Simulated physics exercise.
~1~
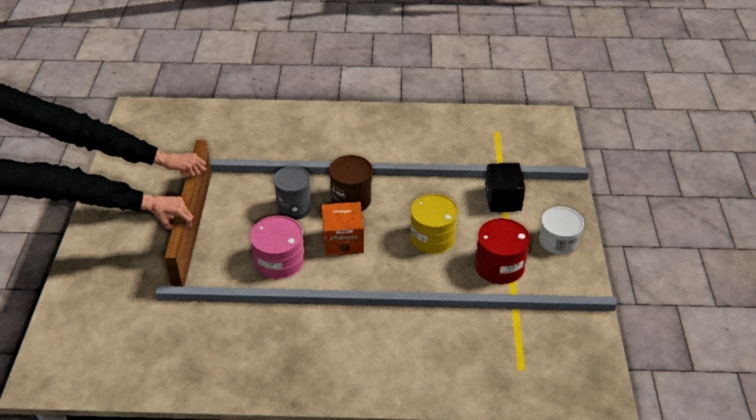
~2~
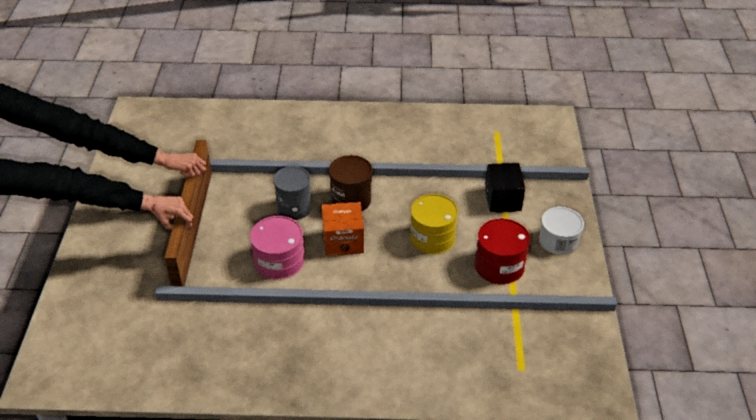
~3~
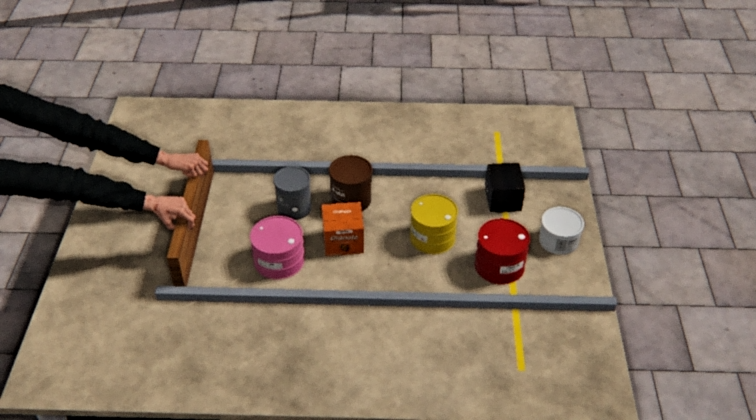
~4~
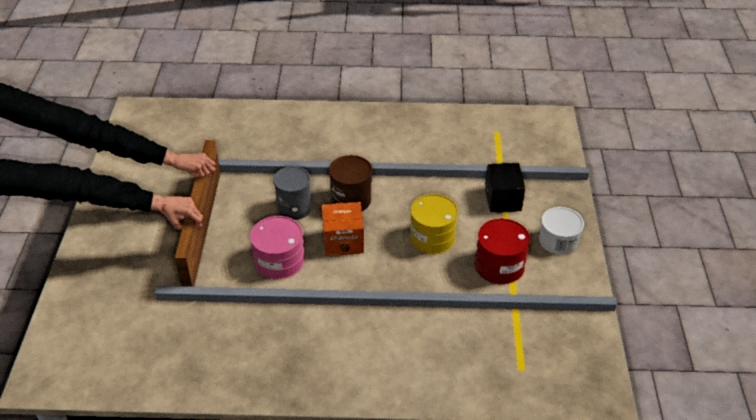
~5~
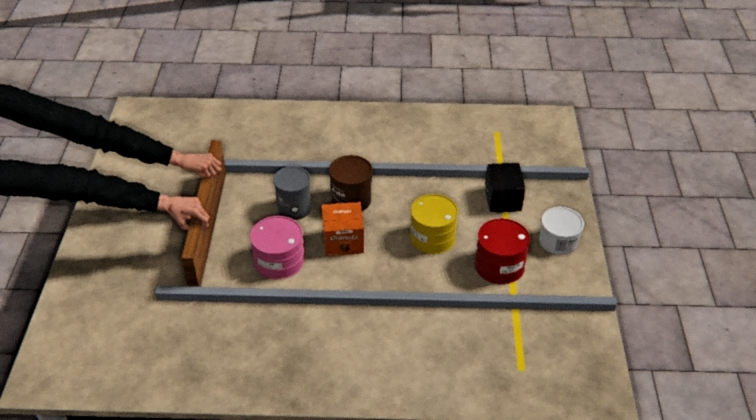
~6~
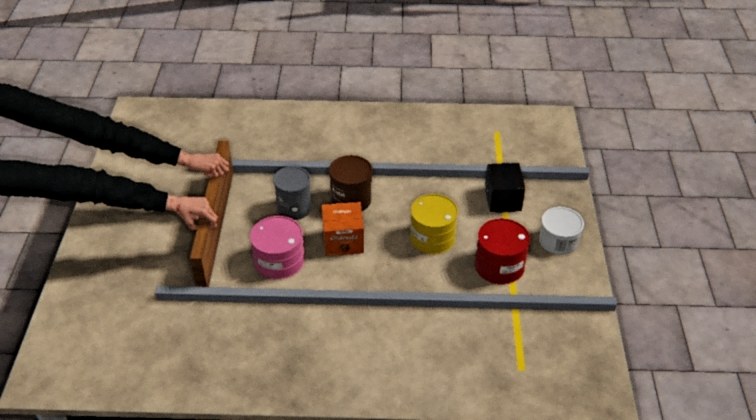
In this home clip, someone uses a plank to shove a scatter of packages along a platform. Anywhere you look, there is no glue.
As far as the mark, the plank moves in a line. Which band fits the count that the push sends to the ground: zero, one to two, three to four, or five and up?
The band is one to two.
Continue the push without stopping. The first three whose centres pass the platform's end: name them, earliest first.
In order: The red canister, the white pail, the yellow canister.
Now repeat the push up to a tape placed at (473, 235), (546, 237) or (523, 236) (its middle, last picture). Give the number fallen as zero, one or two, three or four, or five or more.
The falls would be none at all; three or four; 1 or 2.
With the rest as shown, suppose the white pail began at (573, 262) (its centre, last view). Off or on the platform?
Put there, it simply leaves the top.
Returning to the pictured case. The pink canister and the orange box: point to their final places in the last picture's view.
Listed as asked: First (540, 270), and then (536, 232).
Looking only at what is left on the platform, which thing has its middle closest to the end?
It's the white pail.
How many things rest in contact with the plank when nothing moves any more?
That makes 3.
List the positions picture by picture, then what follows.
White pail (561, 231); black parcel (505, 187); red canister (502, 251); plank (190, 212); tape (508, 236), in the first picture.
Black parcel (505, 188); orange box (343, 229), in the second picture.
Red canister (502, 251); yellow canister (433, 224), in the third picture.
White pail (561, 231); grey pail (293, 194), in the fourth picture.
Black parcel (505, 188); plank (206, 212), in the fifth picture.
White pail (561, 231); black parcel (505, 188); red canister (502, 251); plank (213, 212); tape (508, 236), in the sixth picture.
Soon after, none off yet; white pail at rest near (561, 231); black parcel at rest near (505, 188); red canister at rest near (502, 251).
By the end, the number that fall off is one or two; fallen, red canister.
